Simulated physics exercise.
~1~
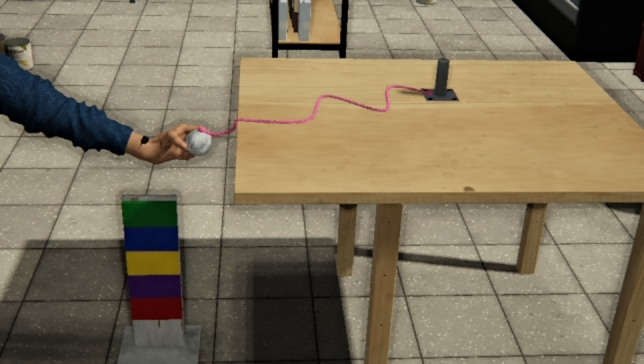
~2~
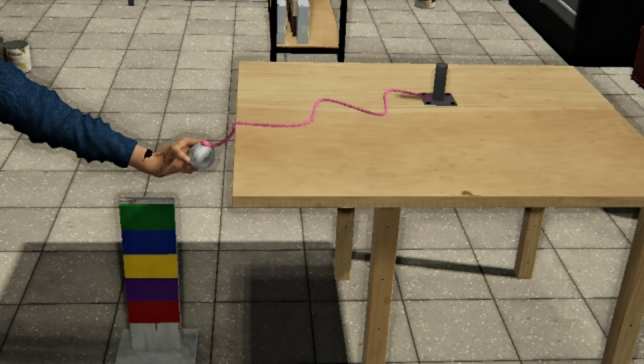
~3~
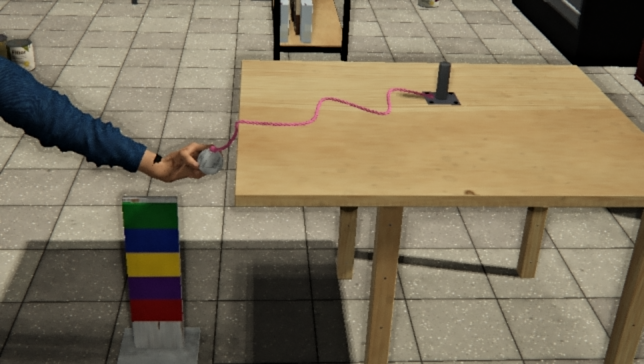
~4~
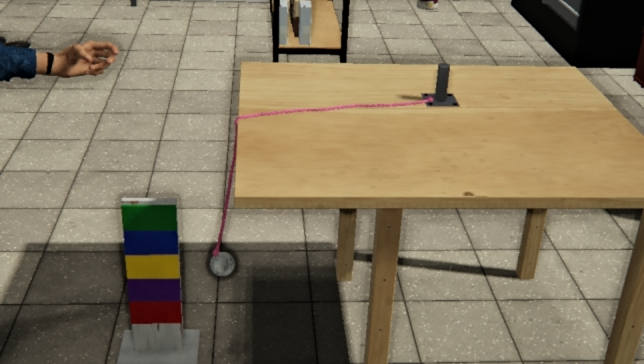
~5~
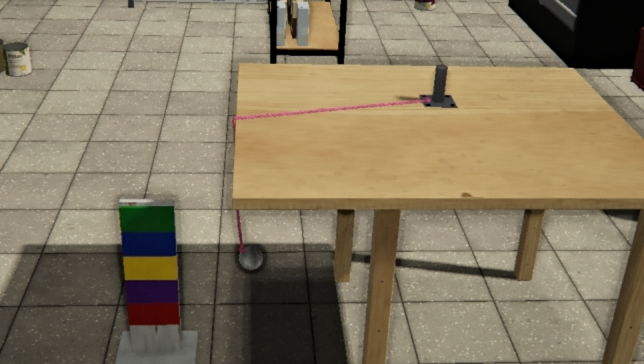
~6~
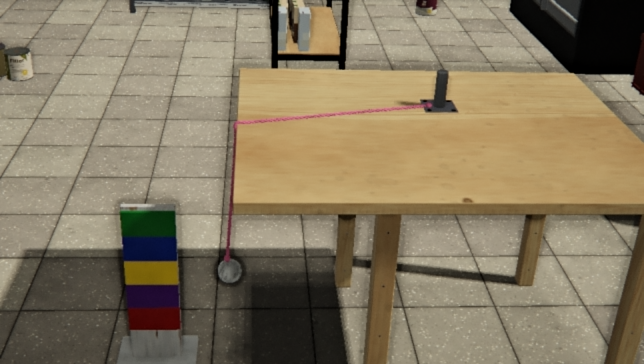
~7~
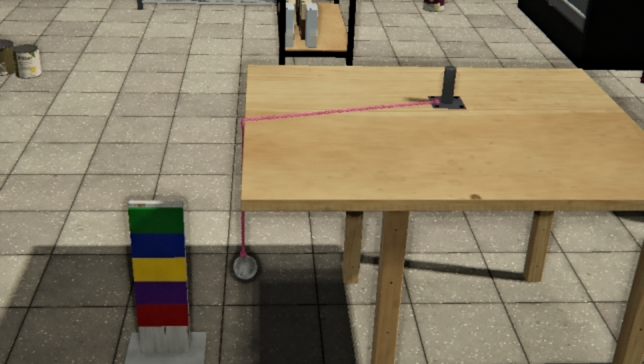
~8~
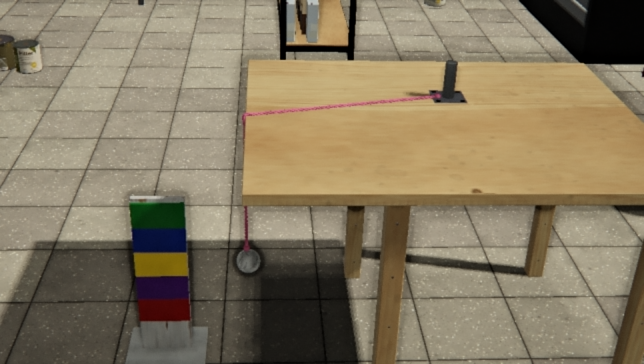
Beside a wooden table on a tiled floor, a hand lowers a white ball tied to a pink cord, then lets go and withdraws. The ball drops, swings slightly below the table's edge, and ends hanging level with the yellow band of a nearby five-coloured board.
